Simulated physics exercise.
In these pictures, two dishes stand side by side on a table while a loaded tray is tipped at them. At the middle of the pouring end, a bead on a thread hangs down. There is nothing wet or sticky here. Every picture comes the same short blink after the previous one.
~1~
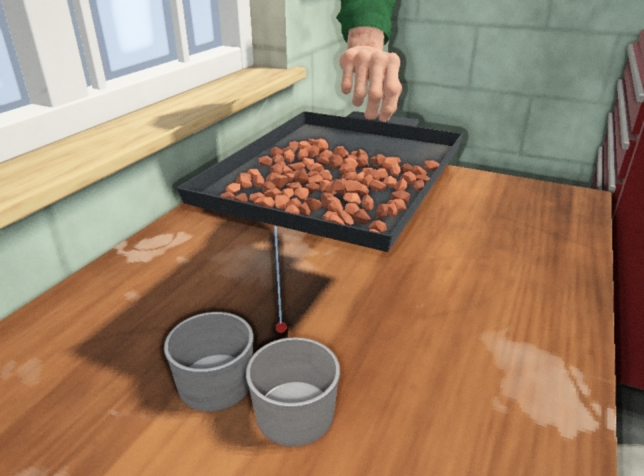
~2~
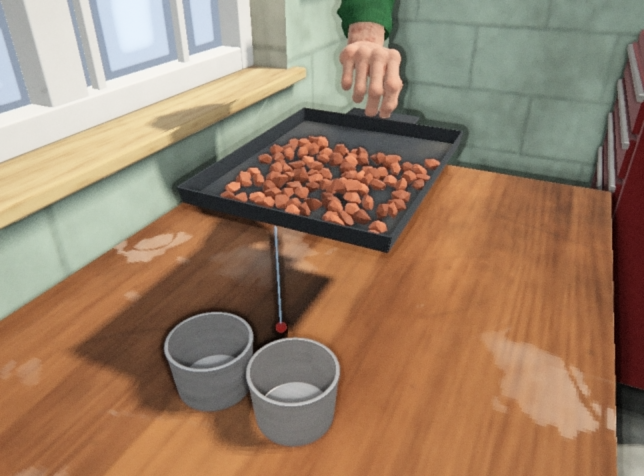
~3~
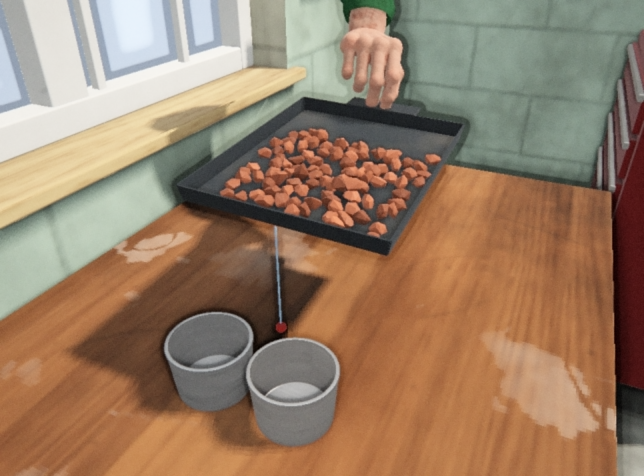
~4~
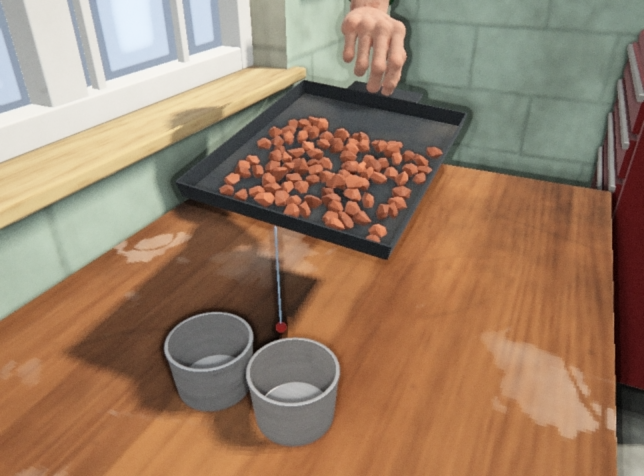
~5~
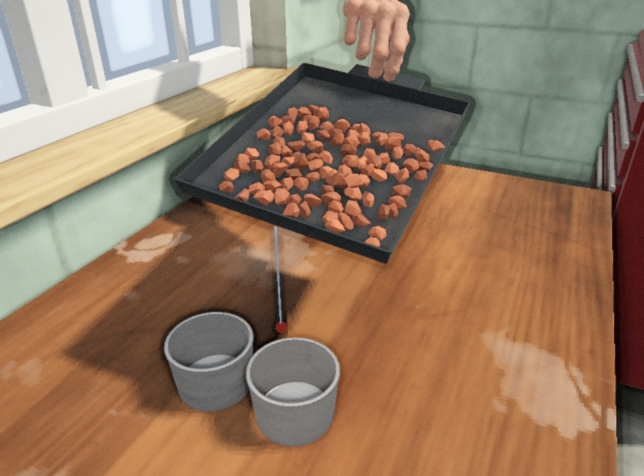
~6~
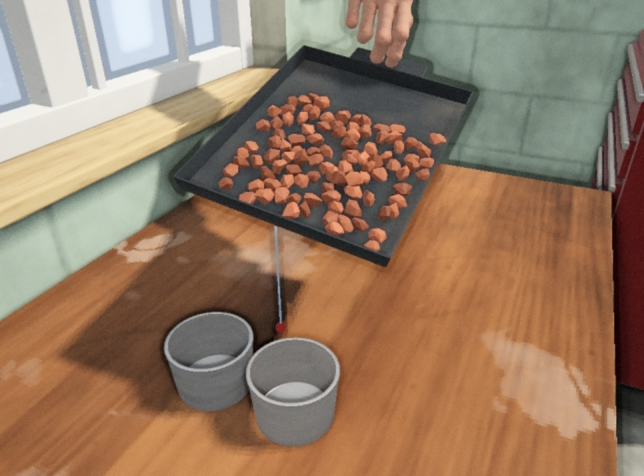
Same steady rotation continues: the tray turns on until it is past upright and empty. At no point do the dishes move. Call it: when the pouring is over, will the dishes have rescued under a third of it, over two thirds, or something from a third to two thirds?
I'd call it under a third rescued.
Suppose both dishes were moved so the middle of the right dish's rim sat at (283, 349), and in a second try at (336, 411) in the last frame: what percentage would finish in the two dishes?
Around 0 and then 30 per cent.
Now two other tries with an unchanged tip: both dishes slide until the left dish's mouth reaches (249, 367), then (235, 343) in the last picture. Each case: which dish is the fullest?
First try: The right-hand one. Second try: The right-hand one.
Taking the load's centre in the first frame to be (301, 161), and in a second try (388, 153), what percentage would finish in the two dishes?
From the first start you get 20 in a hundred, from the second 10 in a hundred.
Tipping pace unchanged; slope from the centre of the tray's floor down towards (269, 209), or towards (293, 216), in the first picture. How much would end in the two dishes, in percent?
Case one 60 %; case two 50 %.
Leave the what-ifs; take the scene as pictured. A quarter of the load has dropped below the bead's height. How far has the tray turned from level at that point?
Angle: Close to 90°.
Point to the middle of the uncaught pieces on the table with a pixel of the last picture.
I'd say near (396, 446), give or take.
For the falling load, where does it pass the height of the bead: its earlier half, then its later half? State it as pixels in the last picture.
The opening part goes through (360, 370); what follows goes through (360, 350).
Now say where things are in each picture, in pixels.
Corners of the pouring end at (182, 187) and (389, 234), level; middle of the load at (327, 175), bits of crushed brick; left dish at (186, 385); right dish at (272, 420); bead on its thread at (281, 327), in the first frame.
Corners of the pouring end at (182, 186) and (389, 235), level; middle of the load at (327, 174), in the second frame.
Corners of the pouring end at (181, 184) and (389, 238), tipped barely, lowest at the right corner; middle of the load at (327, 169), in the third frame.
Corners of the pouring end at (180, 181) and (389, 244), tipped a little, lowest at the right corner; middle of the load at (327, 163), in the fourth frame.
Corners of the pouring end at (179, 178) and (388, 249), tipped a little, lowest at the right corner; middle of the load at (327, 157), in the fifth frame.
Corners of the pouring end at (178, 175) and (388, 254), tipped clearly, lowest at the right corner; middle of the load at (326, 168); left dish at (186, 385); right dish at (272, 420), in the sixth frame.
Soon after the last picture, tray tipped steeply; nearly all on the tray; a stray few in the air.
A little later, tray tipped past a quarter turn; a small part on the tray; about a quarter in the right dish; about half outside both; about a quarter in the air.
Later still, tray tipped past a quarter turn; about a quarter in the right dish; most outside both.
At rest, tray tipped past a quarter turn; about a quarter in the right dish; none in the left dish; most outside both.
